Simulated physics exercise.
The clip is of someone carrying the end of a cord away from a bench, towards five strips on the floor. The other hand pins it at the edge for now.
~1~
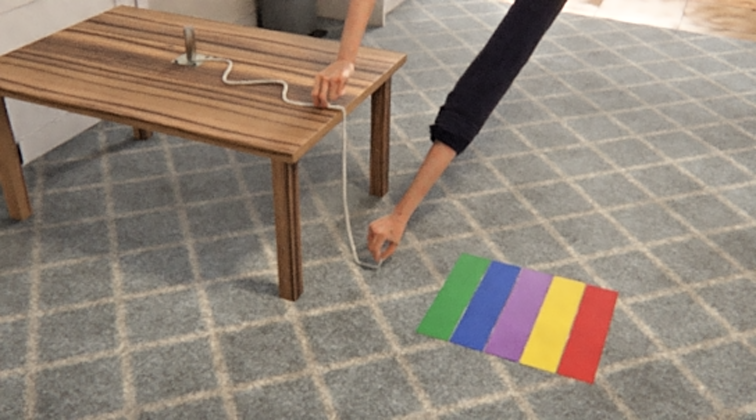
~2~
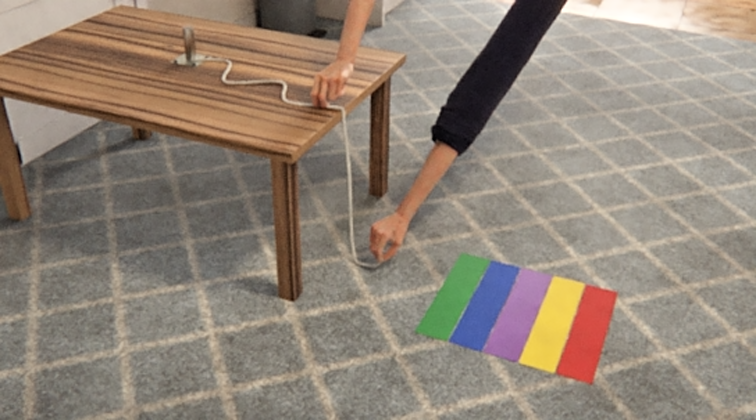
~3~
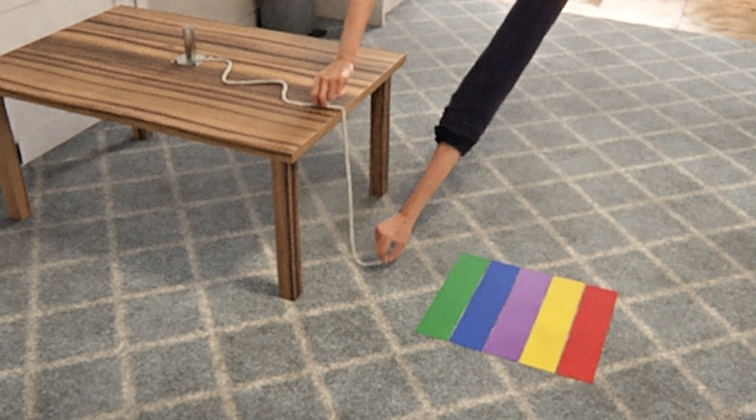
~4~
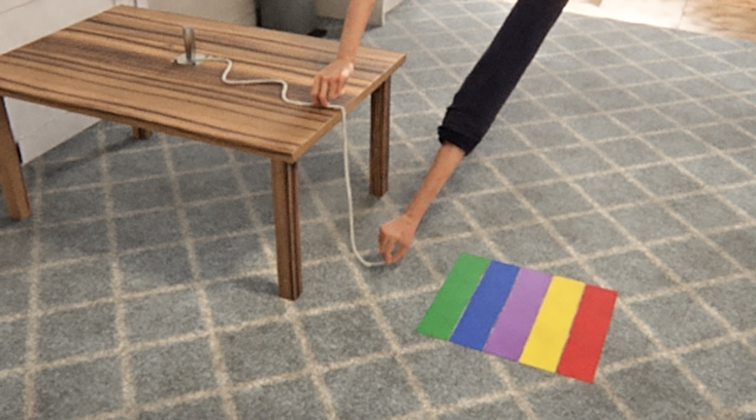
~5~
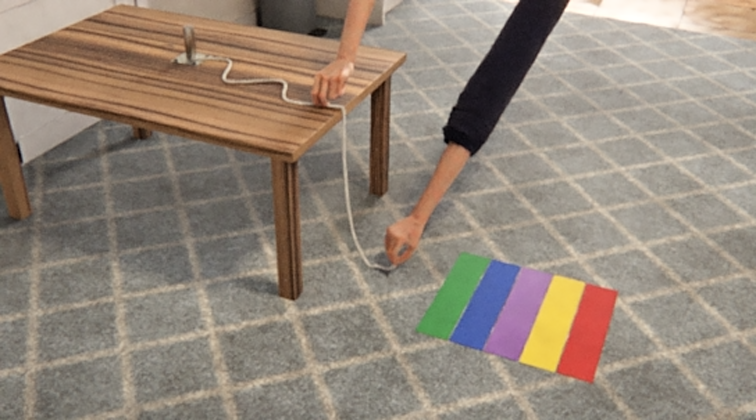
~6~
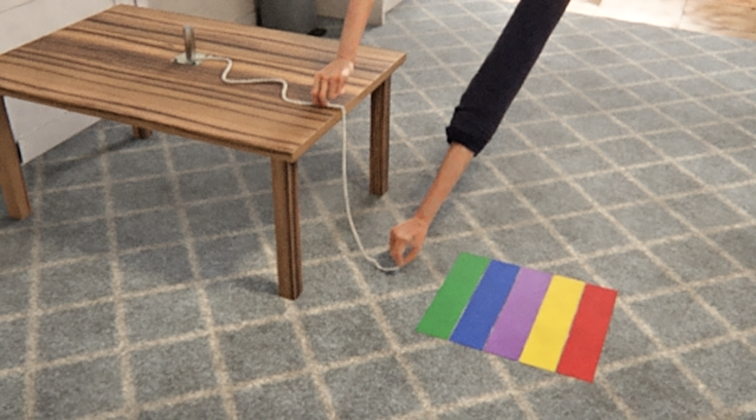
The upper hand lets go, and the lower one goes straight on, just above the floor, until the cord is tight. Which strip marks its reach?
It halts on the yellow strip.
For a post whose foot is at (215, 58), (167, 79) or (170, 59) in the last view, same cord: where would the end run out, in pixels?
In that order: (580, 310), (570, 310) and (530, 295).
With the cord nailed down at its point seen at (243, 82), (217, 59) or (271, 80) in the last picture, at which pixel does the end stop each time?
Try by try, around (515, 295), (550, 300) and (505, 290).
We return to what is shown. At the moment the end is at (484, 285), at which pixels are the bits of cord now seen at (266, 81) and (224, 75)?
The first at (294, 89), the second at (250, 76).
Soon after, end near (484, 285); over blue.
After that, end near (529, 297); over purple.
At the stop, end near (556, 304); over yellow. Over yellow.
